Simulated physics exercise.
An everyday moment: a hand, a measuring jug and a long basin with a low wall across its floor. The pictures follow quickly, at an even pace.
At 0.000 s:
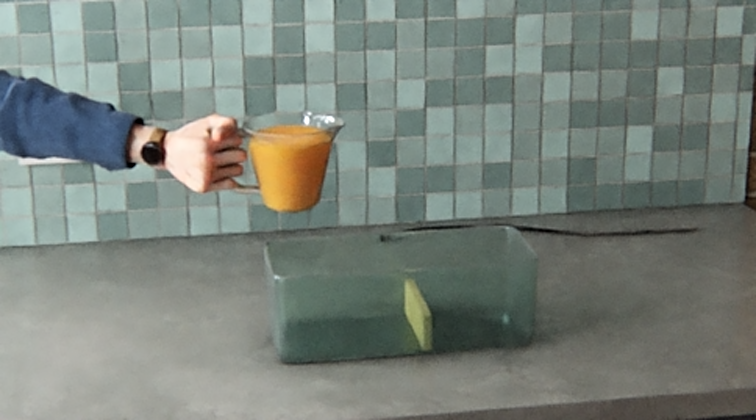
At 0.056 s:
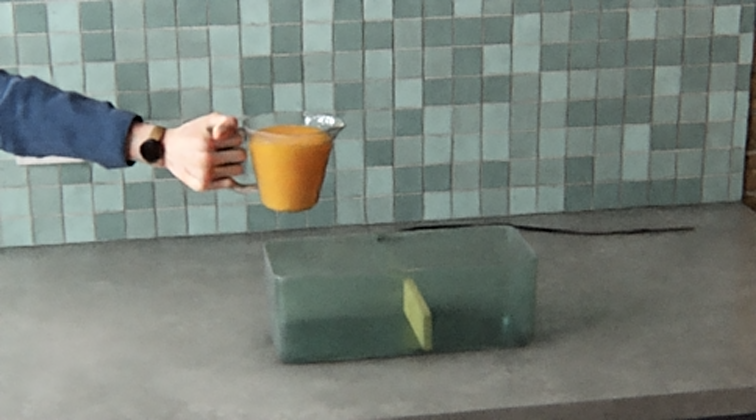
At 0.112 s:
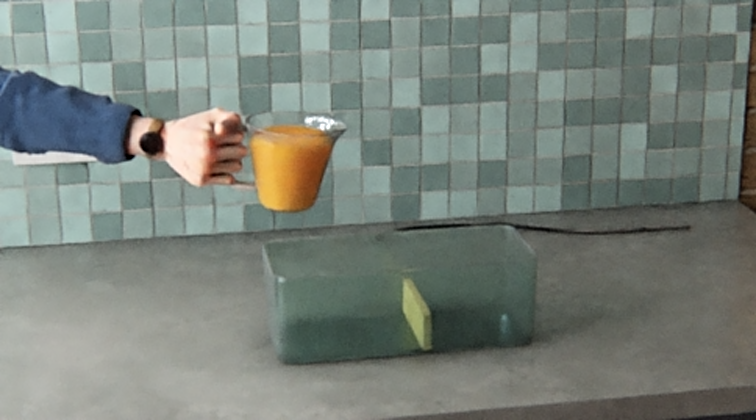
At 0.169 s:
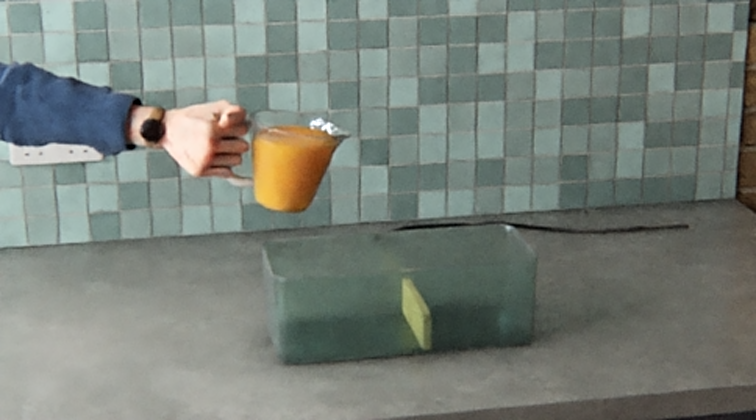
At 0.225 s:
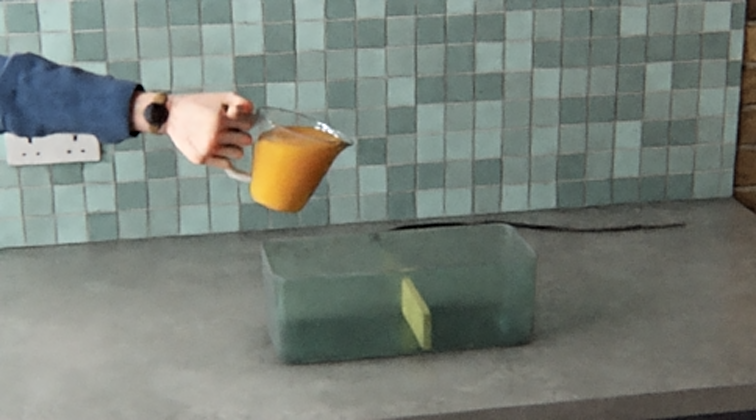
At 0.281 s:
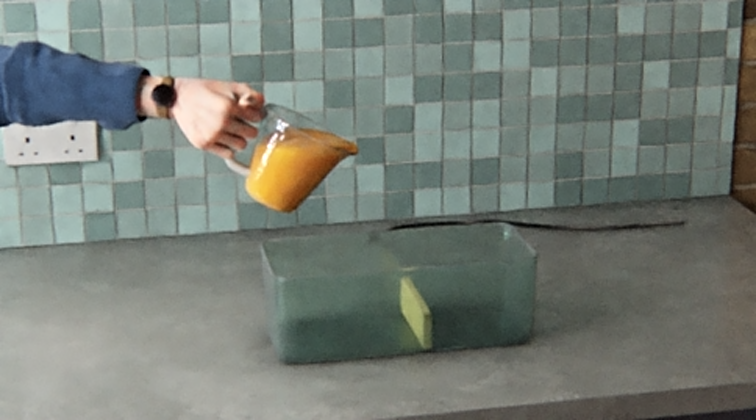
A glass measuring jug of orange juice, gripped by a hand at the left, hangs almost upright above a long greenish basin with a low yellow-green wall inside. The hand then tilts the jug steadily to the right, its spout dipping as the juice shifts up to the lip, while the basin stays still.
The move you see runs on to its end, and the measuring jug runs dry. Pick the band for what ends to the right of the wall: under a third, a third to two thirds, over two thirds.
It comes to less than a third.
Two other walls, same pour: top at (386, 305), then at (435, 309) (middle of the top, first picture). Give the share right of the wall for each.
Near 60 % and 10 %.
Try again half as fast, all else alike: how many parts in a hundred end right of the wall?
Roughly 10 in a hundred.
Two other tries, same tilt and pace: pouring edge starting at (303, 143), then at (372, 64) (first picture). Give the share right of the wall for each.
About 5 and 75 per cent.
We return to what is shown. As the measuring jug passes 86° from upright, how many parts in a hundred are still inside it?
Near 45 %.
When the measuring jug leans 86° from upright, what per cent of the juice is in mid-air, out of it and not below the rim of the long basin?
Some 25 per cent.
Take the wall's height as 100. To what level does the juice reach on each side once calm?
Some 40 per cent left and 0 right.
By 0.58 s the tilt is 86° and 46 per cent is still to pour, 26 is left of the wall and 2 right of it.
By 0.80 s the tilt is 101° and 7 per cent is still to pour, 80 is left of the wall and 3 right of it.
By 1.02 s the tilt is 101° and 0 per cent is still to pour, 91 is left of the wall and 6 right of it.
By 1.27 s the tilt is 101° and 0 per cent is still to pour, 91 is left of the wall and 6 right of it.
At rest 91 per cent lies left of the wall, 6 right of it and 2 outside.
